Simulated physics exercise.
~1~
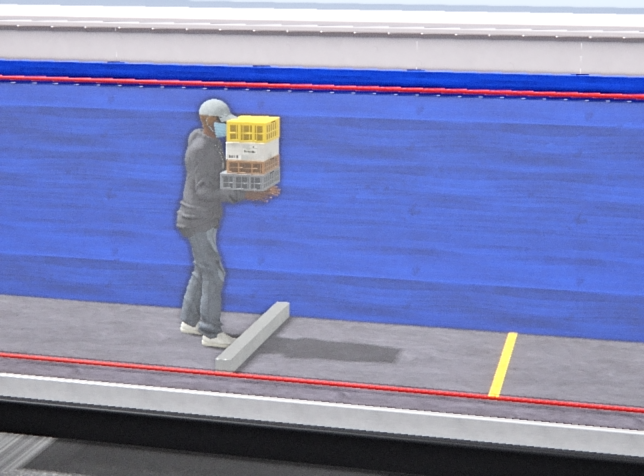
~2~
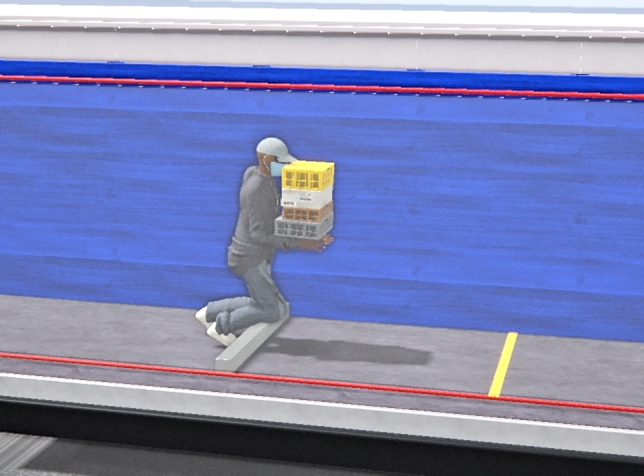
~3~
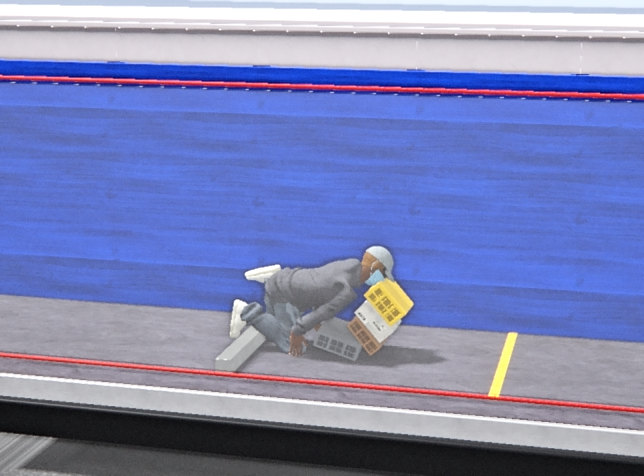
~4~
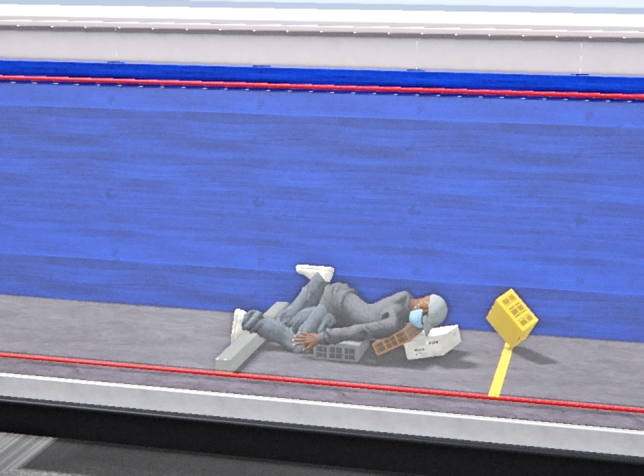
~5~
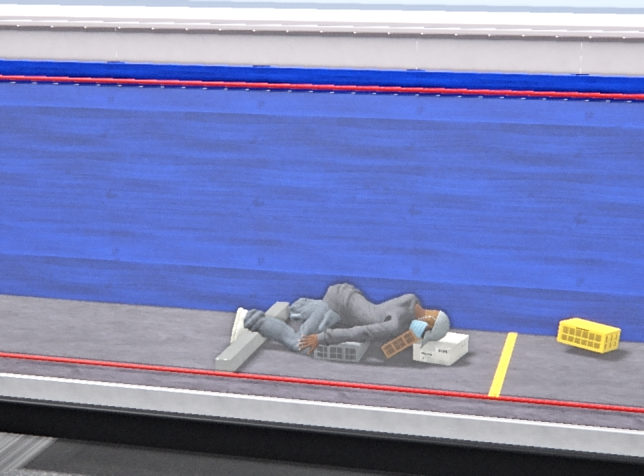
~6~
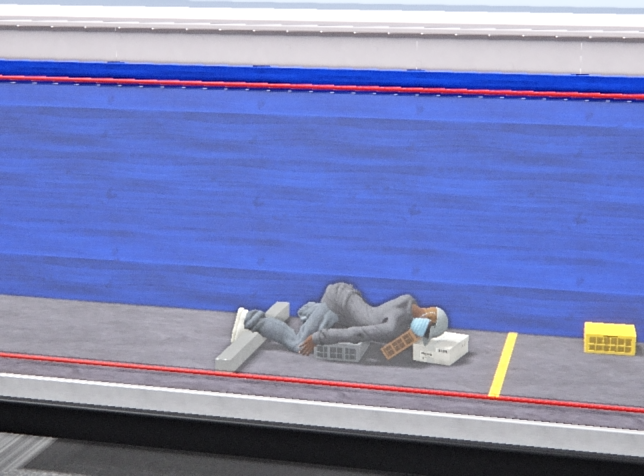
On a grey floor by a blue wall, a masked person holding a stack of crates and a white box dropped to their knees and pitched right over a low rail, ending sprawled among the load while the yellow crate tumbled past the yellow line.
